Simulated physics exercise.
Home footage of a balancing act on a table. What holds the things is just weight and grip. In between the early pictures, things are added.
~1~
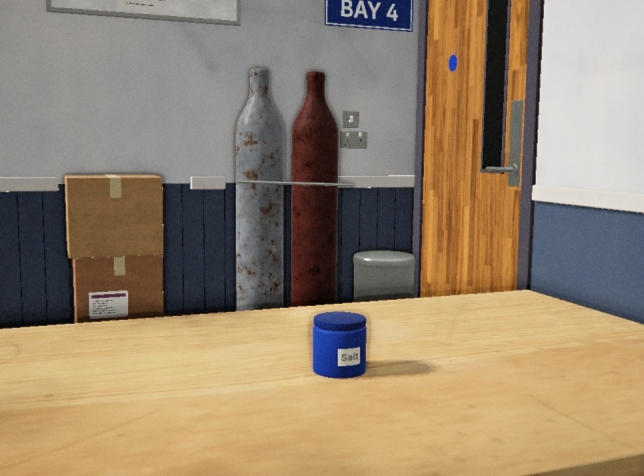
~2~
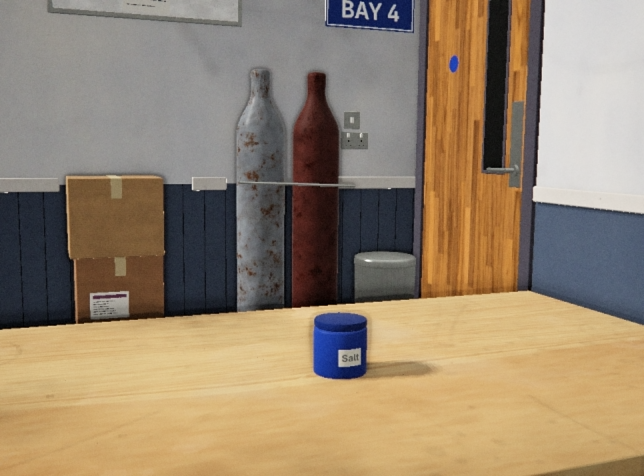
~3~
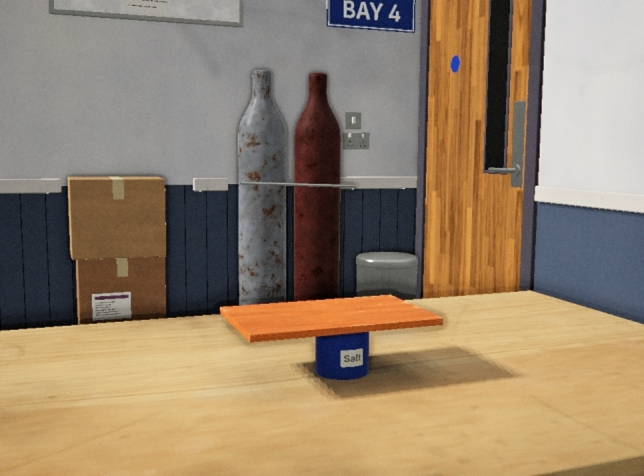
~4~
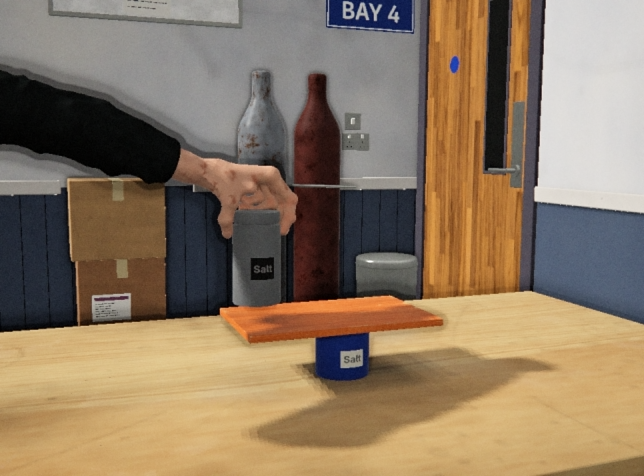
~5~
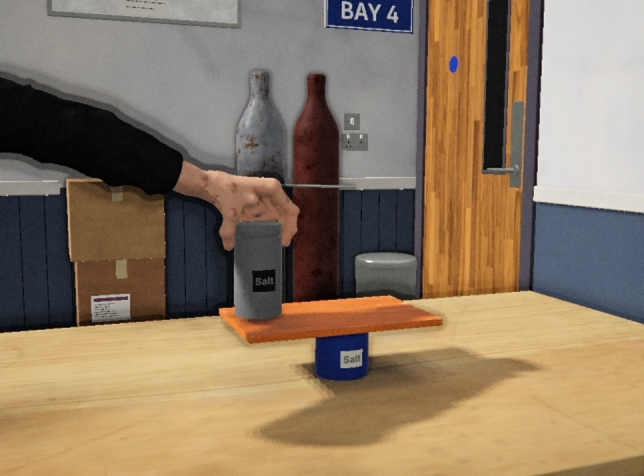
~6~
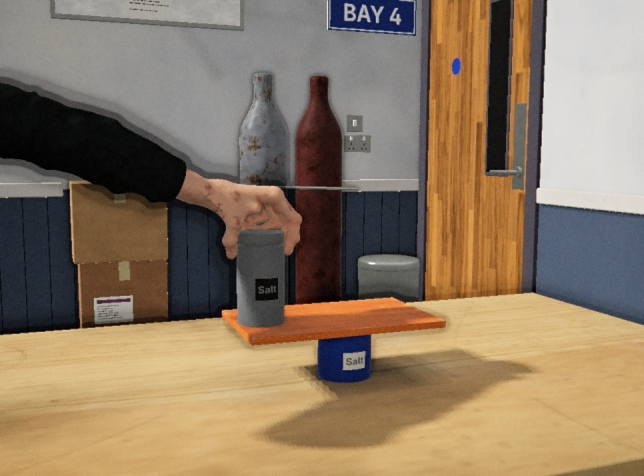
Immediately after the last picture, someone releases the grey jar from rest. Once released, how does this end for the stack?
It is going to go wrong.
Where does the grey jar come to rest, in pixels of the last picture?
Around (183, 362).
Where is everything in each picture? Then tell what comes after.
In the first picture, the last thing is not in view yet.
In the second picture, the last thing is not in view yet.
In the third picture, the last thing is not in view yet; orange board (329, 316).
In the fourth picture, coming down; grey jar (257, 257); orange board (329, 317).
In the fifth picture, coming down; grey jar (258, 269); orange board (328, 317).
In the sixth picture, set down, still held; grey jar (261, 277); orange board (331, 319).
Then, 0.30 s later than the last frame, grey jar now fallen; orange board tilted by 39°.
Then, 0.40 s later than the last frame, orange board tilted by 45°.
Then, 0.50 s later than the last frame, orange board tilted by 27°.
Then, 1.40 s later than the last frame, nothing new.
When it is over, fallen, grey jar; the other 2 as before. End places, in pixels of the last picture, grey jar near (183, 362). The stack comes apart.
